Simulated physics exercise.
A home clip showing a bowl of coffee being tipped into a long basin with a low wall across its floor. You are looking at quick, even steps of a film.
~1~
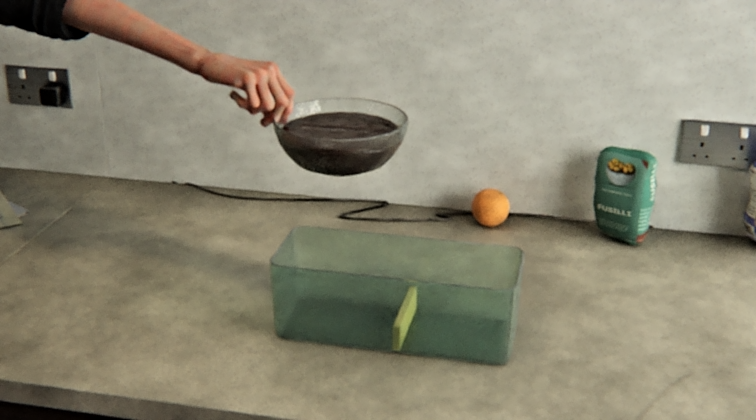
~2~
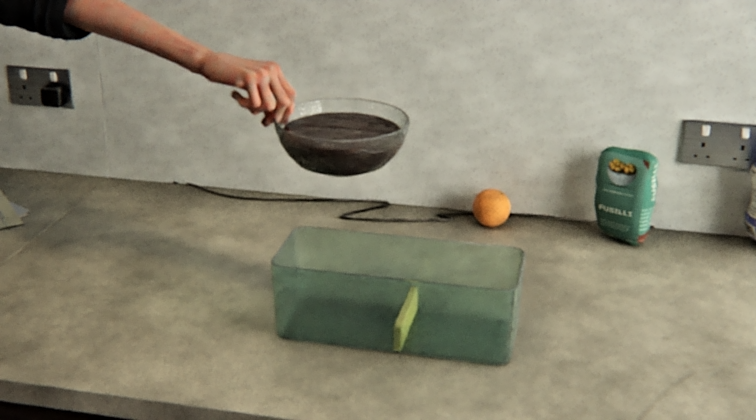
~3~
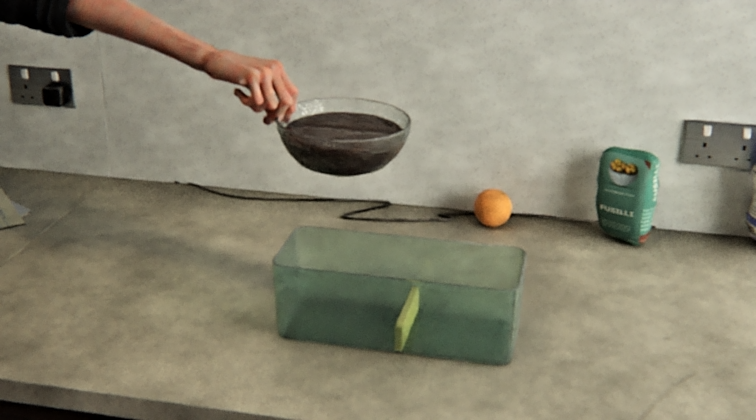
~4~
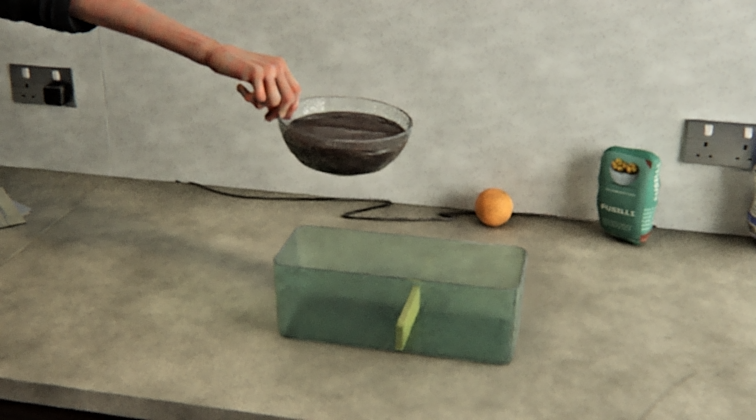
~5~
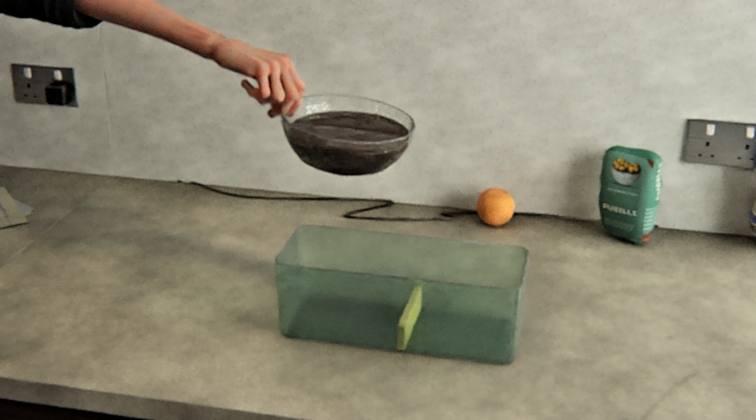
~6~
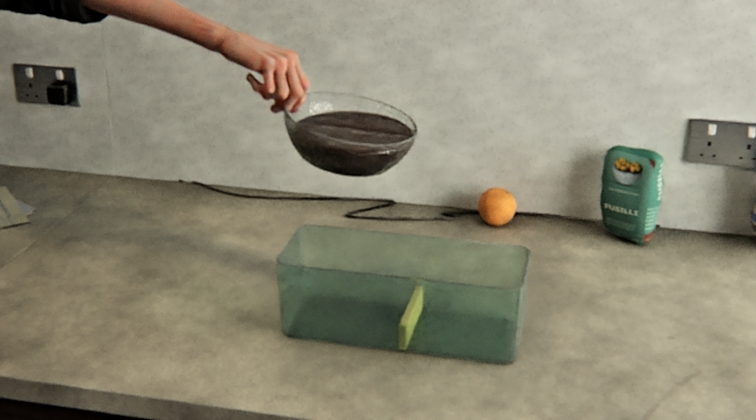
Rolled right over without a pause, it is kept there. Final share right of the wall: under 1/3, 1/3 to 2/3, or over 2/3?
Over 2/3.
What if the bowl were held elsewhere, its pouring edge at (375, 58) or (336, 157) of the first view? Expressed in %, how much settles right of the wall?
You'd get 65 percent from the first and 15 percent from the second.
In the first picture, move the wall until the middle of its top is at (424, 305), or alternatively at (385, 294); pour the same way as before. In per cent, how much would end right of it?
70 % then 95 %.
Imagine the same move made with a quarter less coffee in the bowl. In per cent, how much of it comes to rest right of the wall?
I'd say roughly 80 percent.
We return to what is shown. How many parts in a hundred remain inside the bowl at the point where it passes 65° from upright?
Roughly 35 percent remains at that point.
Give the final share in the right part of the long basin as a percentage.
Close to 75 in a hundred.
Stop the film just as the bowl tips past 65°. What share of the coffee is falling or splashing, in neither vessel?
Near 40 parts in a hundred.
A moment on, the bowl is tipped part way and 36 per cent is still to pour, 0 is left of the wall and 26 right of it.
Next, the bowl is tipped right over and 0 per cent is still to pour, 16 is left of the wall and 81 right of it.
Then the bowl is tipped right over and 0 per cent is still to pour, 21 is left of the wall and 77 right of it.
Later the bowl is tipped right over and 0 per cent is still to pour, 23 is left of the wall and 76 right of it.
Finally, 24 per cent lies left of the wall, 74 right of it and 2 outside.
